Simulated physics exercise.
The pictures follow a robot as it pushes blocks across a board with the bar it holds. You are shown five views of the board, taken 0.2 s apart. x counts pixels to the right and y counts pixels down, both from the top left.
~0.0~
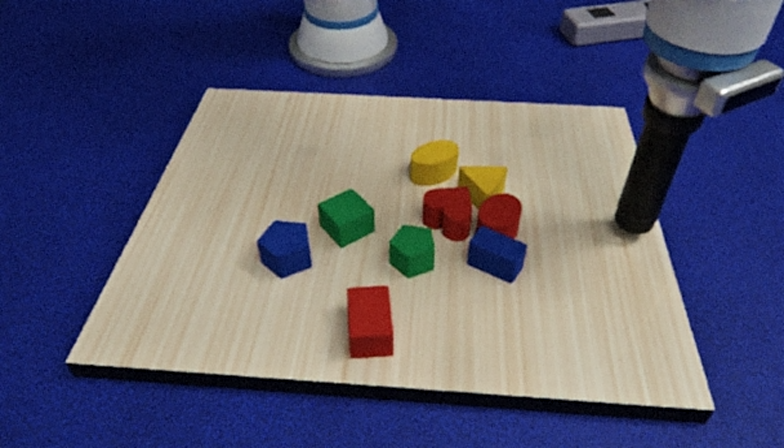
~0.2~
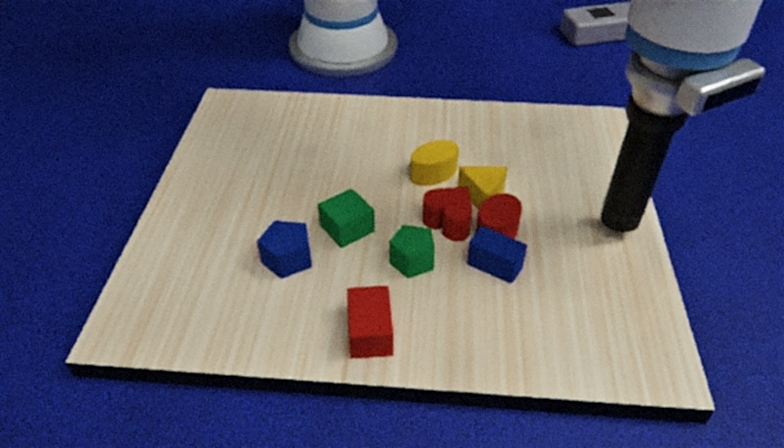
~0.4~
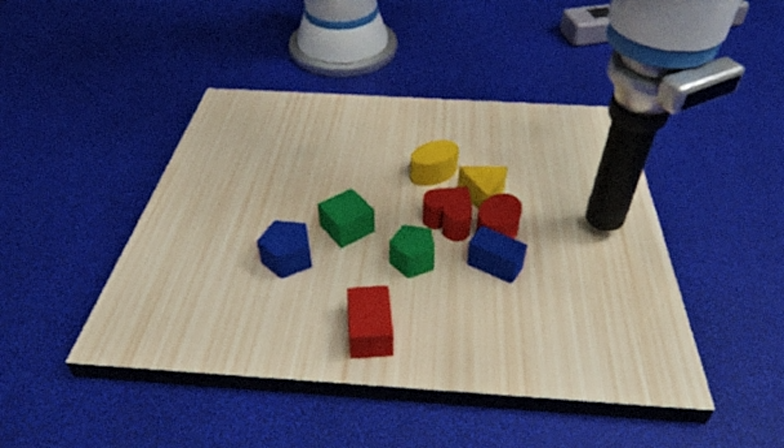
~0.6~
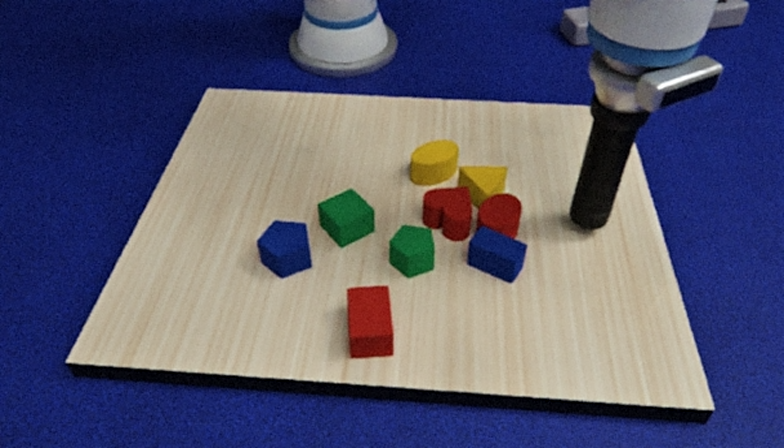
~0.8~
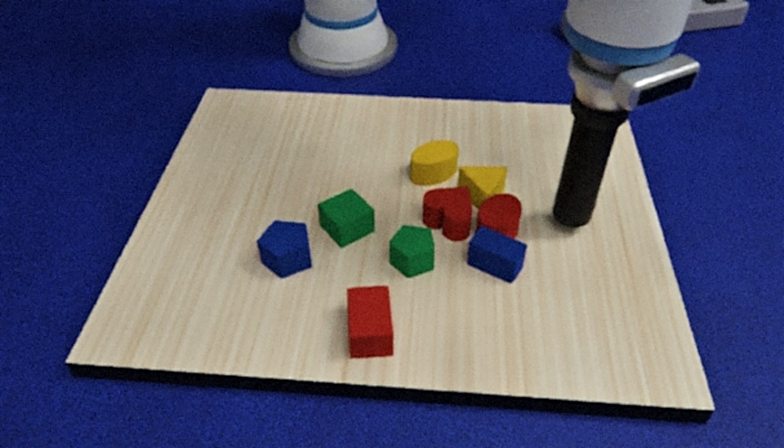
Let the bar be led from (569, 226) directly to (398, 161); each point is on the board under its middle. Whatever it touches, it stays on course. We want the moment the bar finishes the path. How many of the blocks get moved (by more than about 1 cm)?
2 blocks.
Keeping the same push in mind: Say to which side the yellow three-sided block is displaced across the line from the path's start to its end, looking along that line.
Towards the left-hand side.
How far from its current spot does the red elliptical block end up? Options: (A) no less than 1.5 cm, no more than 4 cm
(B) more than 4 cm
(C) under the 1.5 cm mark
I'll go with C - under the 1.5 cm mark.
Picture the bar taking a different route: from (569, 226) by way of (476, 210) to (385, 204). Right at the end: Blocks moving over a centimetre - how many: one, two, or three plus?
In total, three or more blocks get moved by over 1 cm.
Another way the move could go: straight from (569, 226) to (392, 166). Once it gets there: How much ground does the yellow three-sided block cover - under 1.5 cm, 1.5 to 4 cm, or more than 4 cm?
Beyond 4 cm.
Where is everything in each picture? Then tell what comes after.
Lower end of the bar (634, 222), tops of blocks, yellow elliptical block (435, 151), yellow three-sided block (485, 175), red elliptical block (501, 209), in the first frame.
Bar (619, 220), blocks as before, in the second frame.
Bar (604, 219), blocks as before, in the third frame.
Bar (588, 217), blocks as before, in the fourth frame.
Bar (571, 215), yellow elliptical block (435, 151), yellow three-sided block (485, 175), red elliptical block (501, 209), in the fifth frame.
What follows on the original path. One third of the way, bar (509, 191); yellow three-sided block (477, 173).
Two thirds of the way, bar (451, 170); yellow elliptical block (407, 139), turned 30° clockwise; yellow three-sided block (419, 159), turned 30° anticlockwise.
At the end, bar (398, 150); yellow elliptical block (364, 119), turned 40° clockwise; yellow three-sided block (365, 140), turned 20° anticlockwise; red elliptical block not moved.
